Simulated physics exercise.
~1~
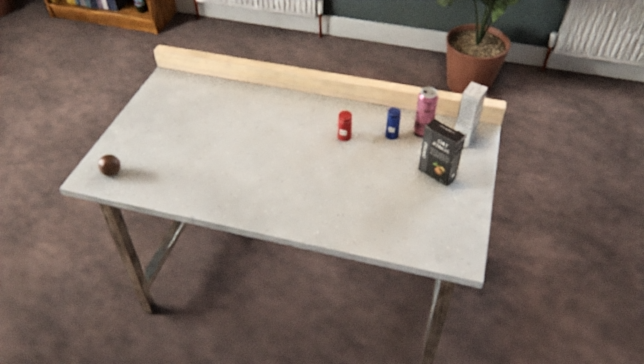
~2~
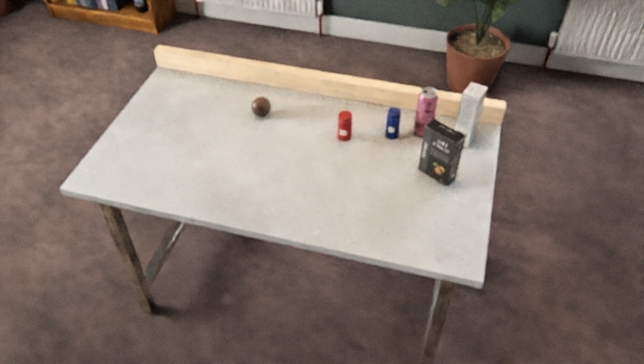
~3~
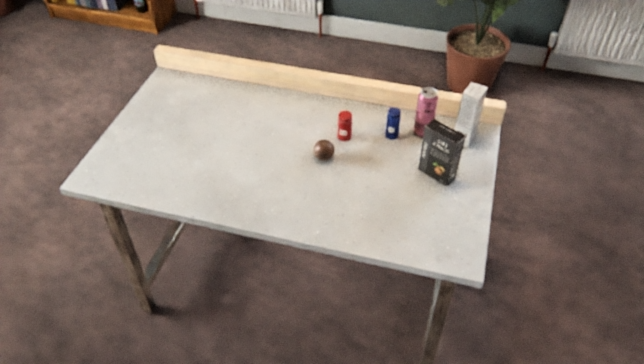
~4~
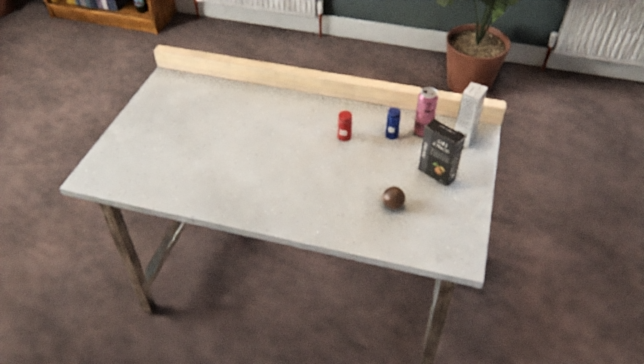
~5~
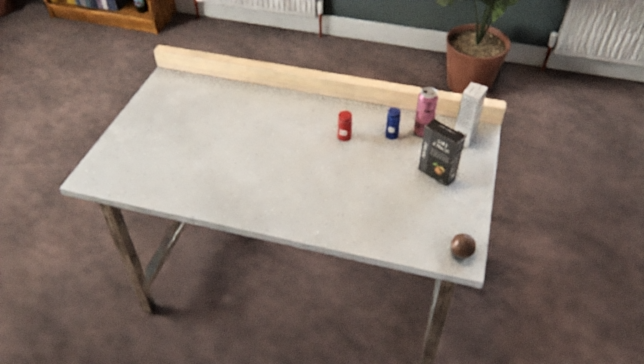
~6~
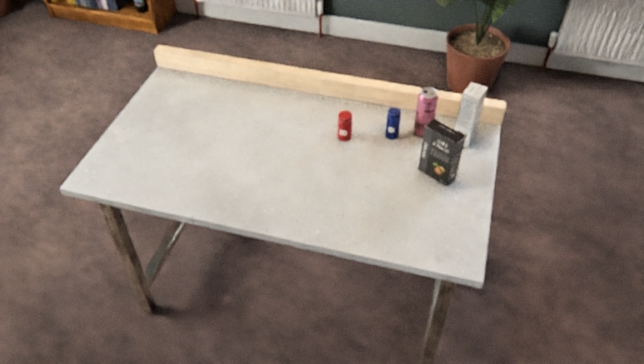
A brown ball rolled across a pale table toward the wooden rail at the back, then angled away to the near right corner and went out of sight, leaving the red and blue shakers, pink can, black packet and white carton standing.
